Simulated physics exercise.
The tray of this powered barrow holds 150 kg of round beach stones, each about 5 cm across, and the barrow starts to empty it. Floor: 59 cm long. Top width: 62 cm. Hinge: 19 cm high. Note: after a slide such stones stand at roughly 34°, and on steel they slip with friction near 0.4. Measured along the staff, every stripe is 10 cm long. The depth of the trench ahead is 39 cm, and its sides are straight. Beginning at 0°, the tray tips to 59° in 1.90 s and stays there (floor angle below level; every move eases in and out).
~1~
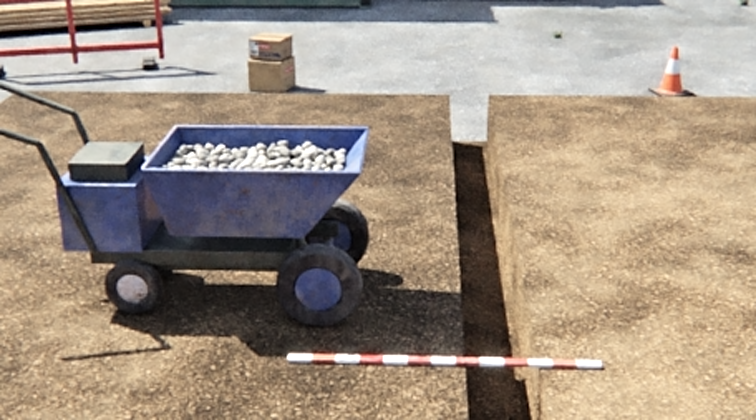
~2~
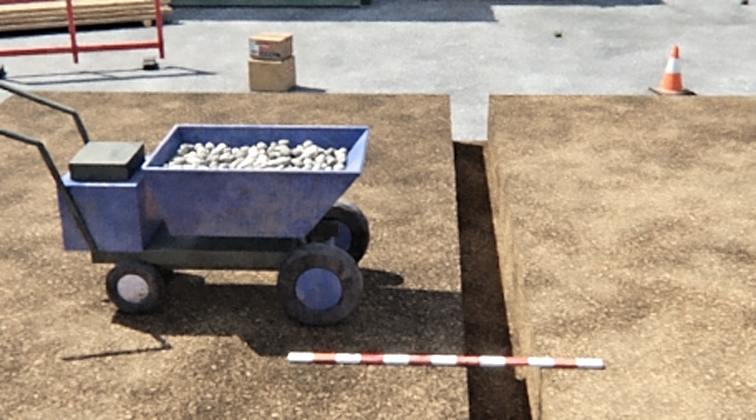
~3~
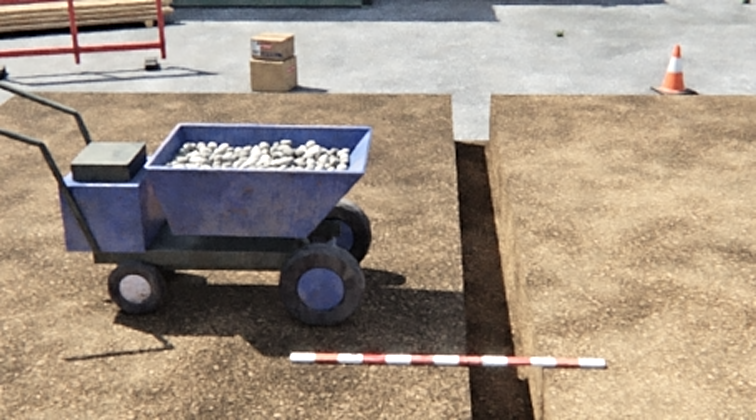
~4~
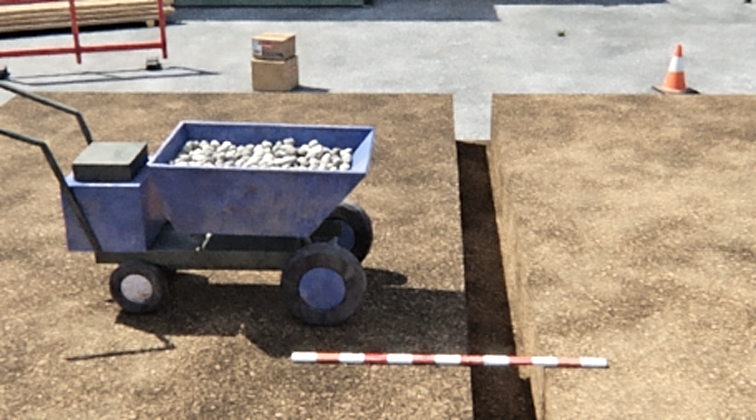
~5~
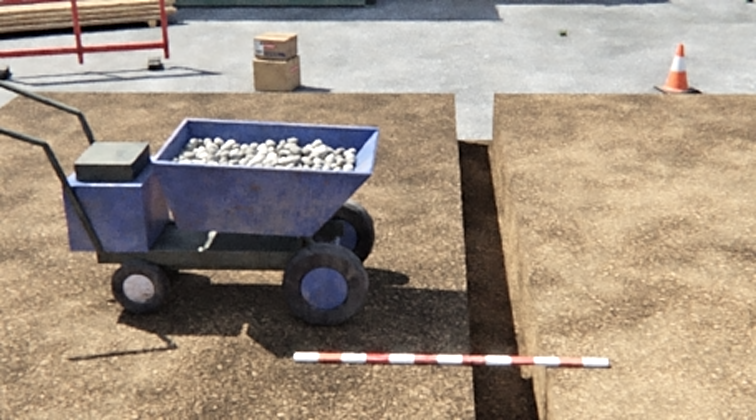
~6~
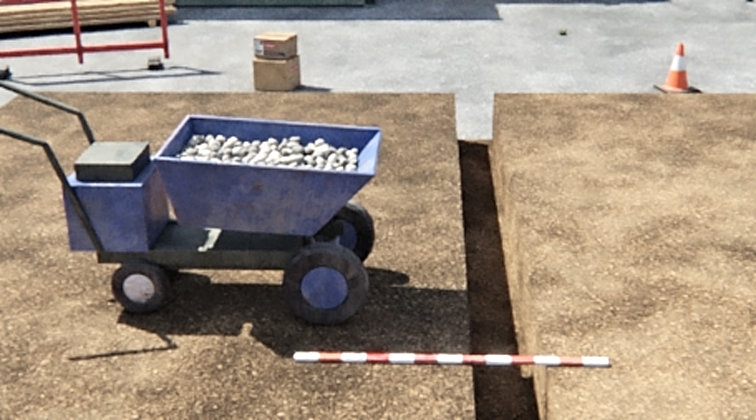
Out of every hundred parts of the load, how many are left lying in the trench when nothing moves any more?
Around 82 in every hundred.
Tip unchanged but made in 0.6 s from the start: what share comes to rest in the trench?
60 per cent.
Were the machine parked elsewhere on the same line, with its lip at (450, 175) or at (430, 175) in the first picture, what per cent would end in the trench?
15 % and 35 %.
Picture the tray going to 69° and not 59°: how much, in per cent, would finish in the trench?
Then close to 95 per cent.
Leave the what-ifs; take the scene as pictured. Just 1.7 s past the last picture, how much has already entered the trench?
By then, around 25 percent.
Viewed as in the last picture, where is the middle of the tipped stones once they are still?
(498, 349).
Then, 1.1 s after the last picture the floor is at 50°, 100 % in the tray; the foremost stones are at (449, 227).
Then, 1.7 s after the last picture the floor is at 59°, 72 % in the tray, 3 % short of the trench, 25 % in the trench; the foremost stones are at (528, 342).
Then, 2.0 s after the last picture the floor is at 59°, 47 % in the tray, 2 % short of the trench, 49 % in the trench, 1 % past the trench; the foremost stones are at (579, 292).
Then, 4.0 s after the last picture the floor is at 59°, 15 % in the tray, 1 % short of the trench, 82 % in the trench, 1 % past the trench; the foremost stones are at (614, 299).
